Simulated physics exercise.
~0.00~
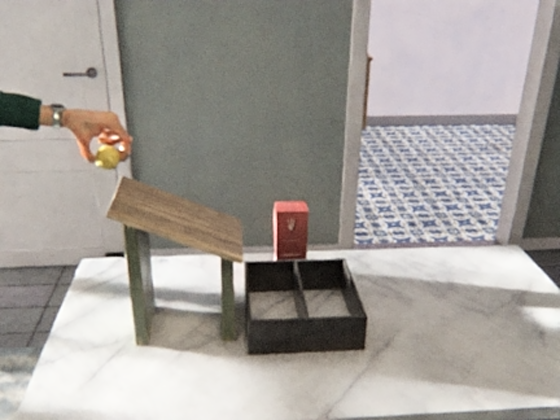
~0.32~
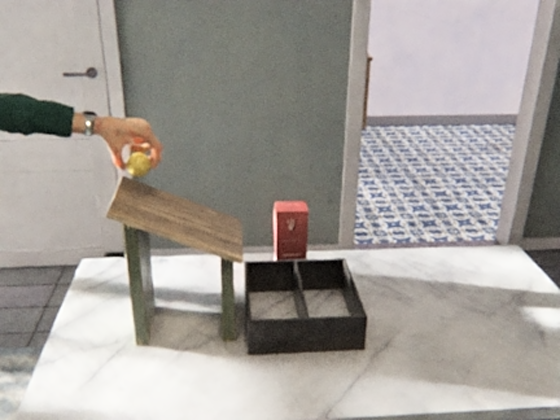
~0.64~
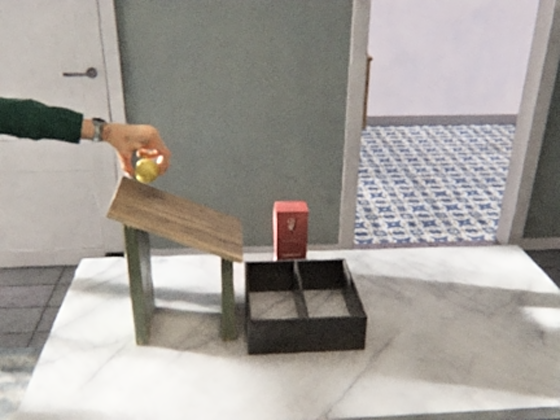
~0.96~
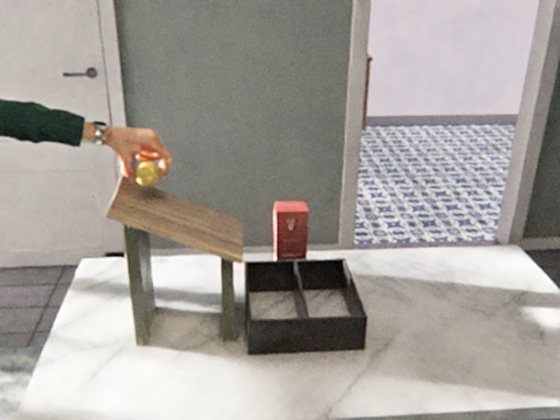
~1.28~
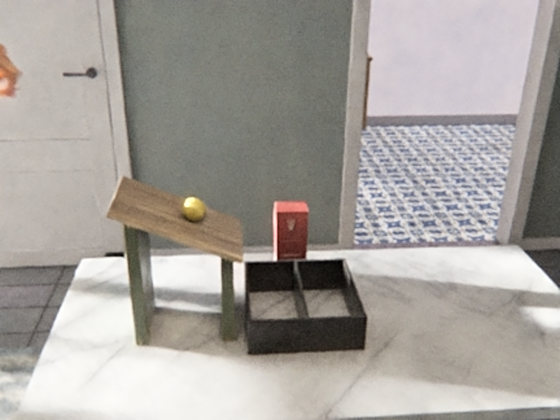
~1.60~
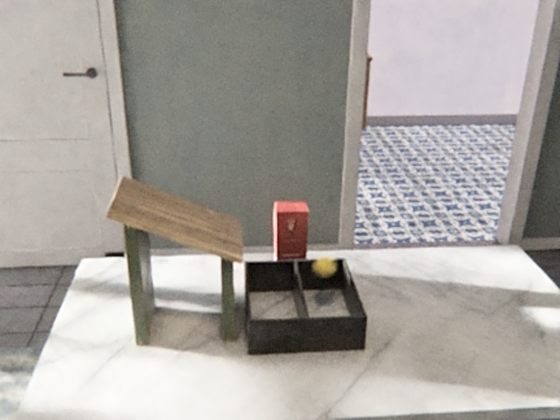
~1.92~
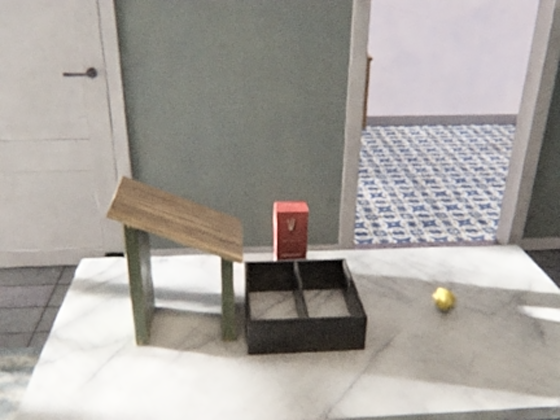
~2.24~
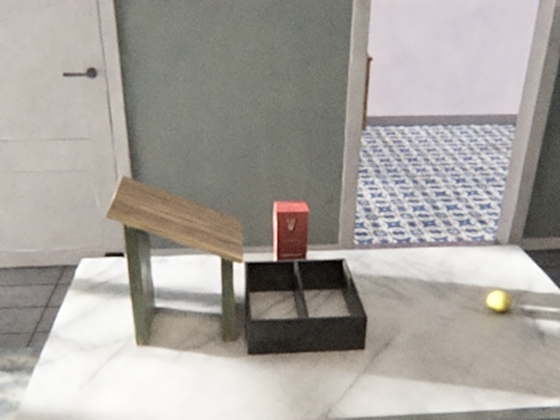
The clip opens on a pale marble table holding a sloped wooden board, a dark open tray with two bays, and an upright red carton behind the tray. A hand in a green sleeve reaches in from the left with a yellow lemon and holds it over the top of the board. The hand lets go and draws back as the lemon travels down the slope to the right. The lemon passes over the tray and continues across the tabletop. It ends near the right side of the table, outside the tray, while the carton stays in place.
